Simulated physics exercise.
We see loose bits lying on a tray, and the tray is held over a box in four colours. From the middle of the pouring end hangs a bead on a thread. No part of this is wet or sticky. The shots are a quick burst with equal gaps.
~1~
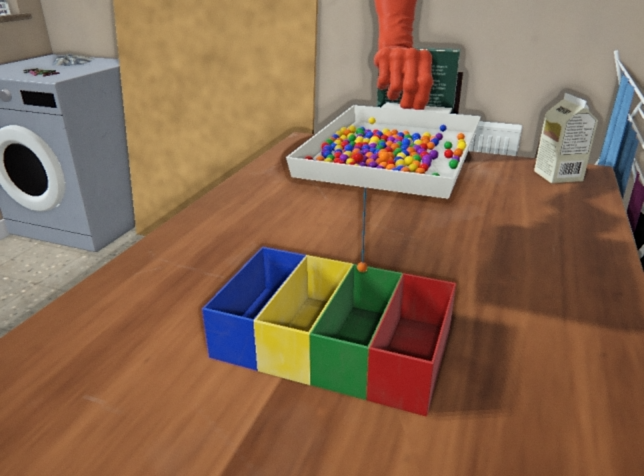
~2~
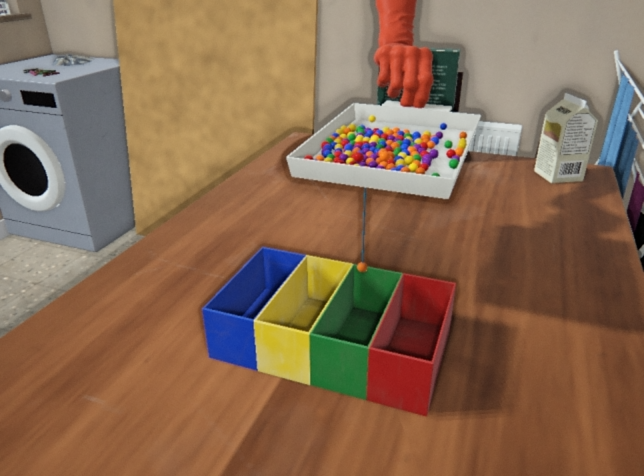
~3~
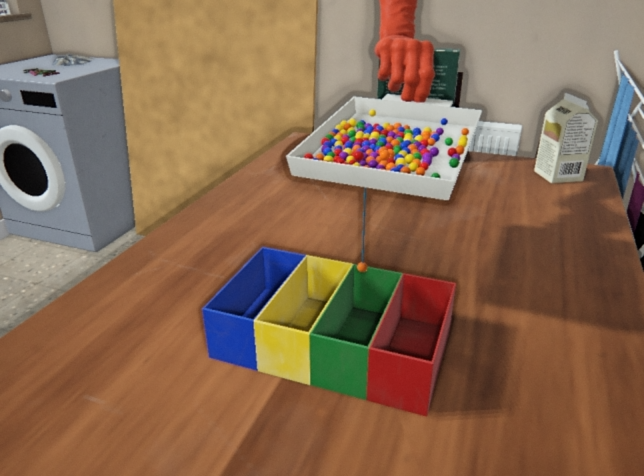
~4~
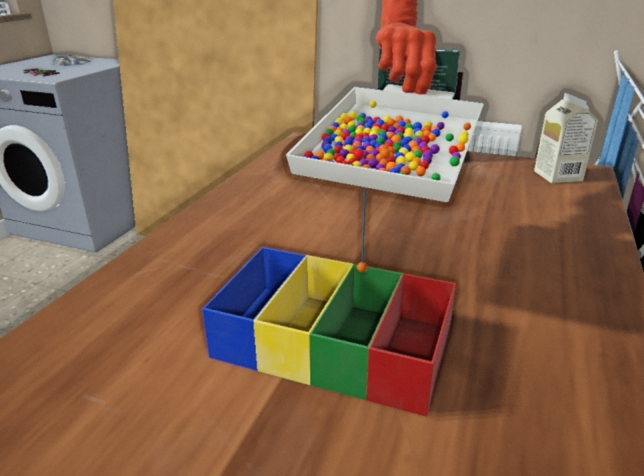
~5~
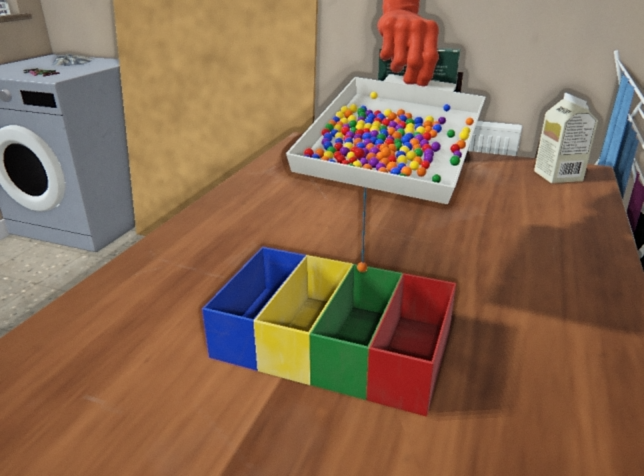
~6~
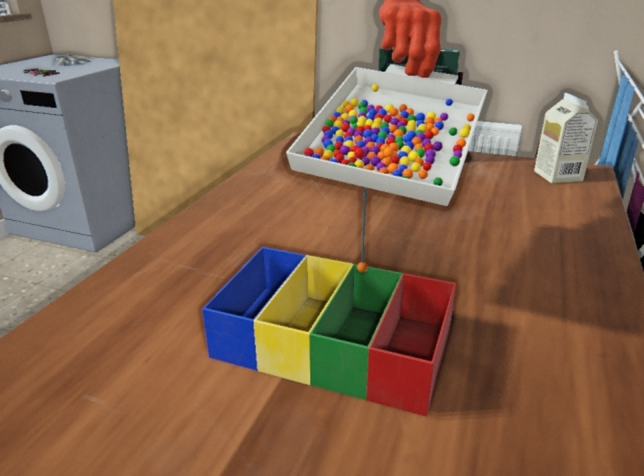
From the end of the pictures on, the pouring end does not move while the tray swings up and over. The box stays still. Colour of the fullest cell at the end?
Red.
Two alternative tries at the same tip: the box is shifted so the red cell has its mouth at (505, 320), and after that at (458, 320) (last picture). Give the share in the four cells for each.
About 100% and about 100%.
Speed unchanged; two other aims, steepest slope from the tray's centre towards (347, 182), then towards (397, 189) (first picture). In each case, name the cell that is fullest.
So, in order: The yellow cell, then the red one.
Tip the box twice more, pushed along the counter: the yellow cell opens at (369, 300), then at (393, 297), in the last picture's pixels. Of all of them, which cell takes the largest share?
Try 1 - the green cell; try 2 - the green cell.
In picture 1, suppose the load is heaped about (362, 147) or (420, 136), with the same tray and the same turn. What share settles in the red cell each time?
Some 70 and then some 70 per cent.
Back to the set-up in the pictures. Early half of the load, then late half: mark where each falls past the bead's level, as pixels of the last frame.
The first part passes (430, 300); everything after passes (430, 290).
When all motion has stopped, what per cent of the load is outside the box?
Some 20 percent of the load.
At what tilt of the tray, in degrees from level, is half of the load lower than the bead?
The angle is around 85°.
Soon after the last picture, tray tipped steeply; all on the tray.
A little later, tray tipped right over; a small part on the tray; about half in the red cell; a small part in the green cell; a stray few in the yellow cell; about a quarter falling or outside the box.
Later still, tray tipped past a quarter turn; about two thirds in the red cell; a small part in the green cell; a stray few in the yellow cell; about a quarter falling or outside the box.
By the end, tray tipped past a quarter turn; about two thirds in the red cell; a small part in the green cell; a stray few in the yellow cell; none in the blue cell; about a quarter outside the box.
